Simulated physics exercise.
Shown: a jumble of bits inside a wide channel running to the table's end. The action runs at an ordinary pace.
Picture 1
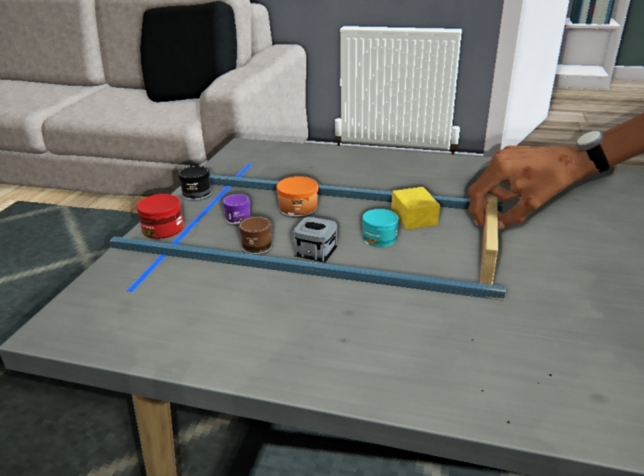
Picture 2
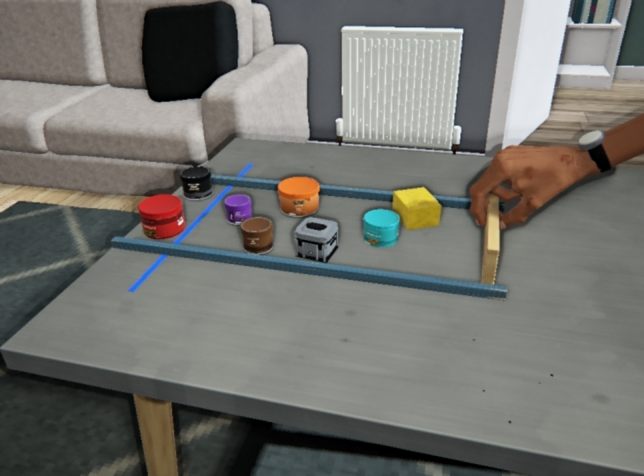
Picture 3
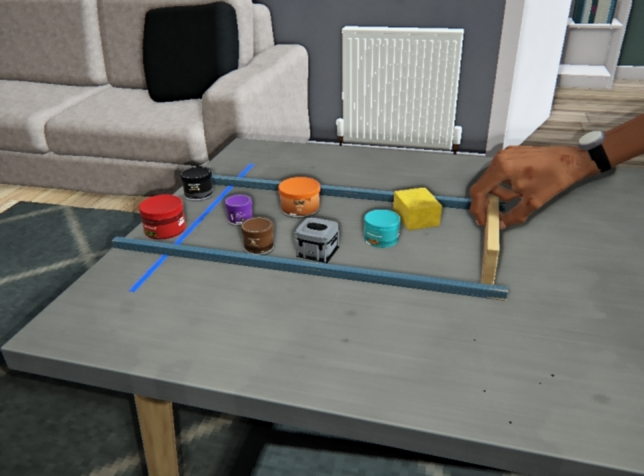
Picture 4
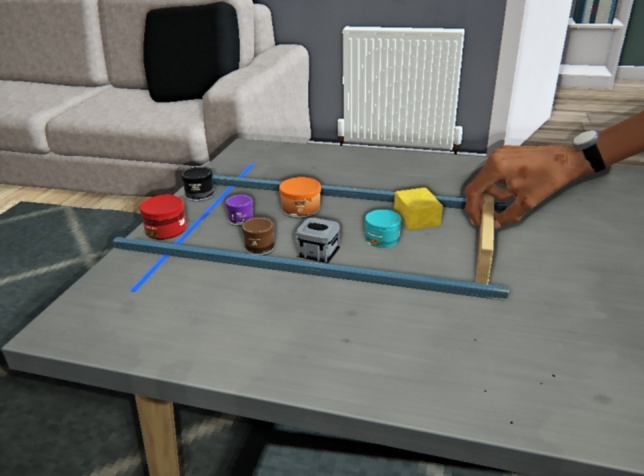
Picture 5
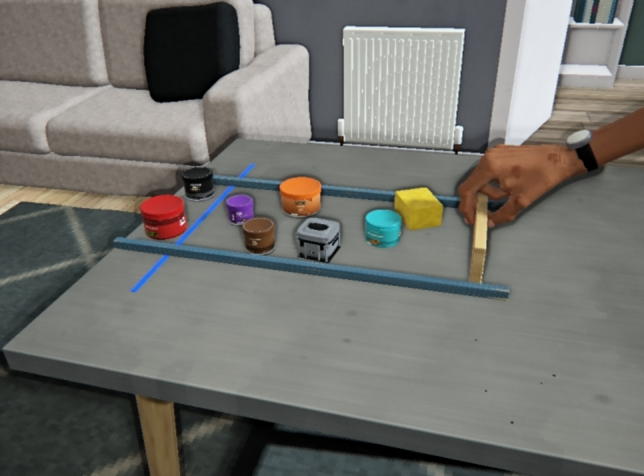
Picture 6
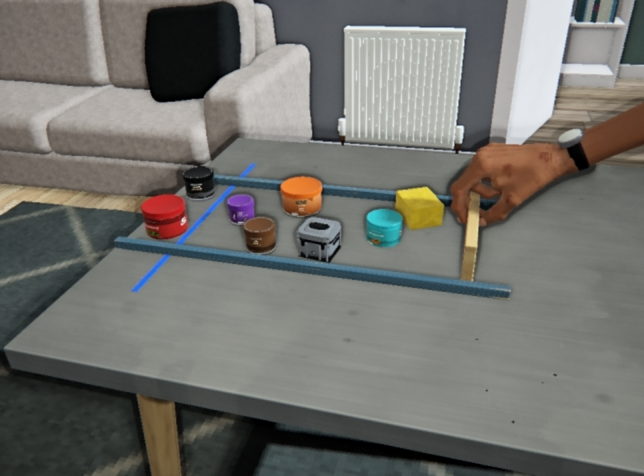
A hand slides a wooden board slightly left along the channel toward the unmoving colourful containers.
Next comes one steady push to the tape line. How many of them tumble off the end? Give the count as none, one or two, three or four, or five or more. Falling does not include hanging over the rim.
The count is one or two.
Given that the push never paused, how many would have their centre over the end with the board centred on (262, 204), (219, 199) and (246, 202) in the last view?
Result per place: 0; 2; 0.
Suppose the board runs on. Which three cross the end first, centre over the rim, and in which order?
It's the black tin, followed by the red tub, with the orange pot after.
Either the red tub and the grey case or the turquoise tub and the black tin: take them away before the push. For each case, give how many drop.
Going first to second: 1 and 1.
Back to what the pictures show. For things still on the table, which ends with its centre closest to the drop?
Result: Orange pot.
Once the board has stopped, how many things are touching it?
Count: 3.
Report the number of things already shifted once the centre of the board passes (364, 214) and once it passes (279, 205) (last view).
First 2, after that 6.
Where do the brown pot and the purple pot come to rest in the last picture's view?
In the last picture the brown pot sits at (140, 222) while the purple pot sits at (168, 201).
Early on, none off yet; black tin at rest near (200, 184); red tub at rest near (165, 217); purple pot at rest near (241, 210).
A while later, none off yet; black tin travelled a little near (187, 182); red tub moving near (161, 216); purple pot travelled about its own width near (209, 205).
Finally, the number that fall off is one or two; lost, red tub and black tin.
